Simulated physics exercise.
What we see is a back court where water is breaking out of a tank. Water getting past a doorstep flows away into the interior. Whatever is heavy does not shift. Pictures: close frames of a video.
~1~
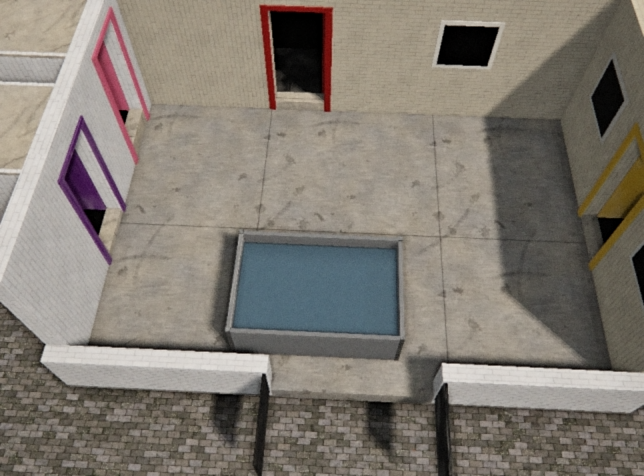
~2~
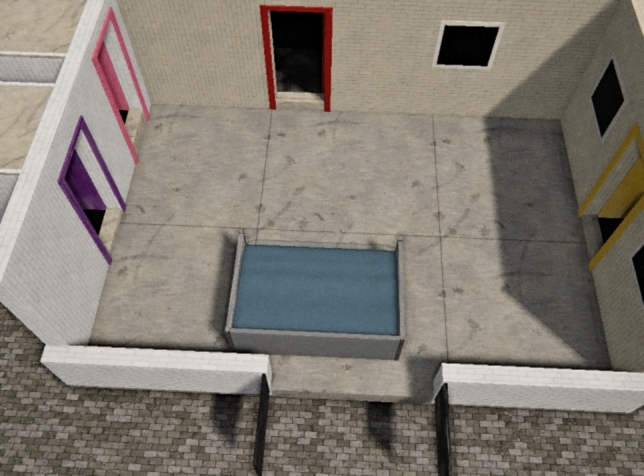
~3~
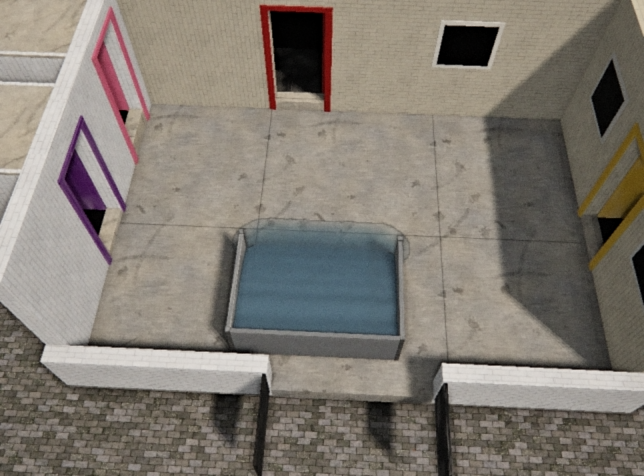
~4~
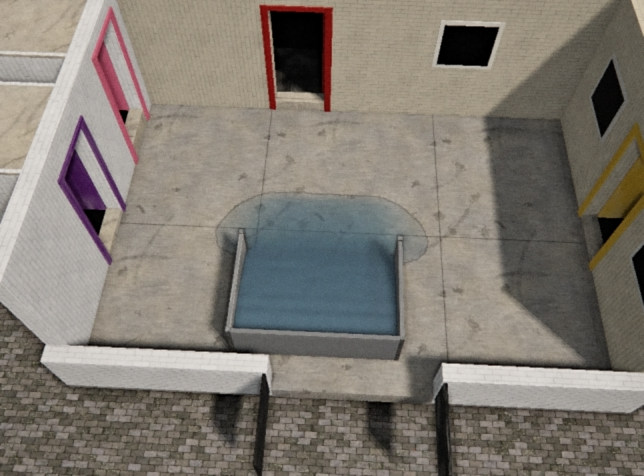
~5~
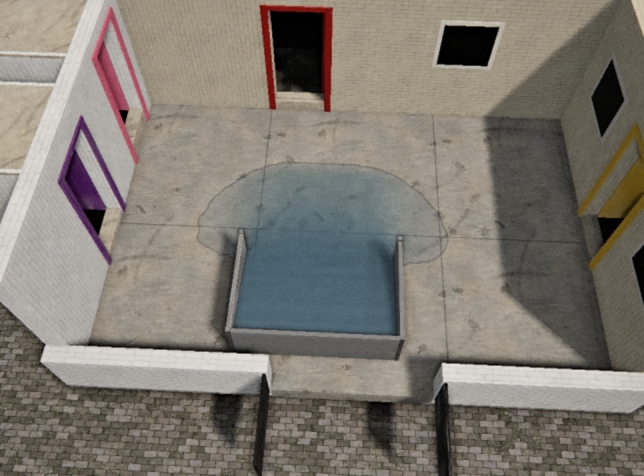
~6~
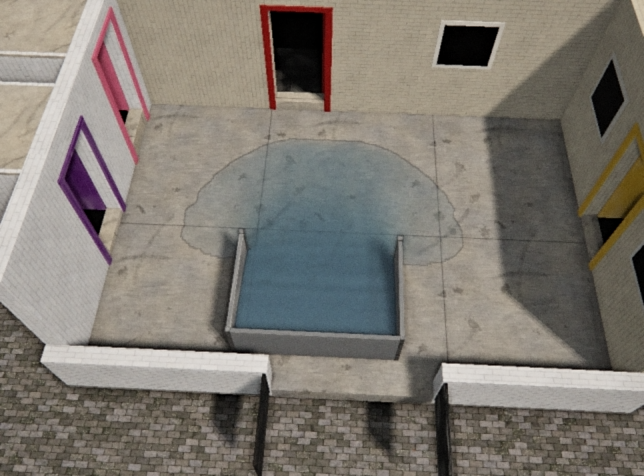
Water in an open gray tank sits still, then pours out through the tank's far side and spreads across the concrete court in a widening, rounded sheet toward the back wall with the red-framed doorway.
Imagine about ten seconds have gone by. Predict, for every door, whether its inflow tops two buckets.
At the end, red door: Over two buckets, pink door: Two buckets or fewer, purple door: Two buckets or fewer, yellow door: Two buckets or fewer.
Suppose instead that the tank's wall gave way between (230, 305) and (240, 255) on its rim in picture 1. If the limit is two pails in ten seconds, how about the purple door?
Well, the purple door crosses the line here.
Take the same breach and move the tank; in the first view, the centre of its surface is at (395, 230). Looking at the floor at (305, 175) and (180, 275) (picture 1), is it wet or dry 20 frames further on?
The first spot is inundated, the second left dry.
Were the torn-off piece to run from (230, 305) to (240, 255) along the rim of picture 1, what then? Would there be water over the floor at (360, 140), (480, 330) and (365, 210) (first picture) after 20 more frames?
Taken in turn they're unwetted, unwetted and unwetted.
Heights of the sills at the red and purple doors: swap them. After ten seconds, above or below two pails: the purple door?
Answer in a nutshell: The purple door falls below the limit.
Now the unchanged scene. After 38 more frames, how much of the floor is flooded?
It comes out near 90 percent.
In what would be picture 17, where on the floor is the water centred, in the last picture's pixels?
Near pixel (326, 185).
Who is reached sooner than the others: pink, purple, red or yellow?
The one in red.
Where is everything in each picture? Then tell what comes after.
Still water in the open tank at (318, 285), in the first picture.
Water pours out on the open tank's far side and has run to a hidden place, in the second picture.
Water pours out on the open tank's far side and has run to (239, 238), in the third picture.
The front is at (226, 225), out from the gap on the open tank's far side, in the fourth picture.
The front is at (215, 204), out from the gap on the open tank's far side, in the fifth picture.
The front is at (289, 143), out from the gap on the open tank's far side, in the sixth picture.
A moment on, water covers 45 % of the floor; the red door over two buckets in, the pink door not reached, the purple door not reached, the yellow door not reached.
Next, water covers 50 % of the floor; the red door over two buckets in, the pink door wet at the sill, nothing in, the purple door not reached, the yellow door not reached.
Then, water covers 55 % of the floor; the red door far over two buckets in, the pink door wet at the sill, nothing in, the purple door wet at the sill, nothing in, the yellow door wet at the sill, nothing in.
Later, water covers 90 % of the floor; the red door far over two buckets in, the pink door wet at the sill, nothing in, the purple door wet at the sill, nothing in, the yellow door wet at the sill, nothing in.
In the end, water covers 100 % of the floor; the red door far over two buckets in, the pink door wet at the sill, nothing in, the purple door wet at the sill, nothing in, the yellow door wet at the sill, nothing in.
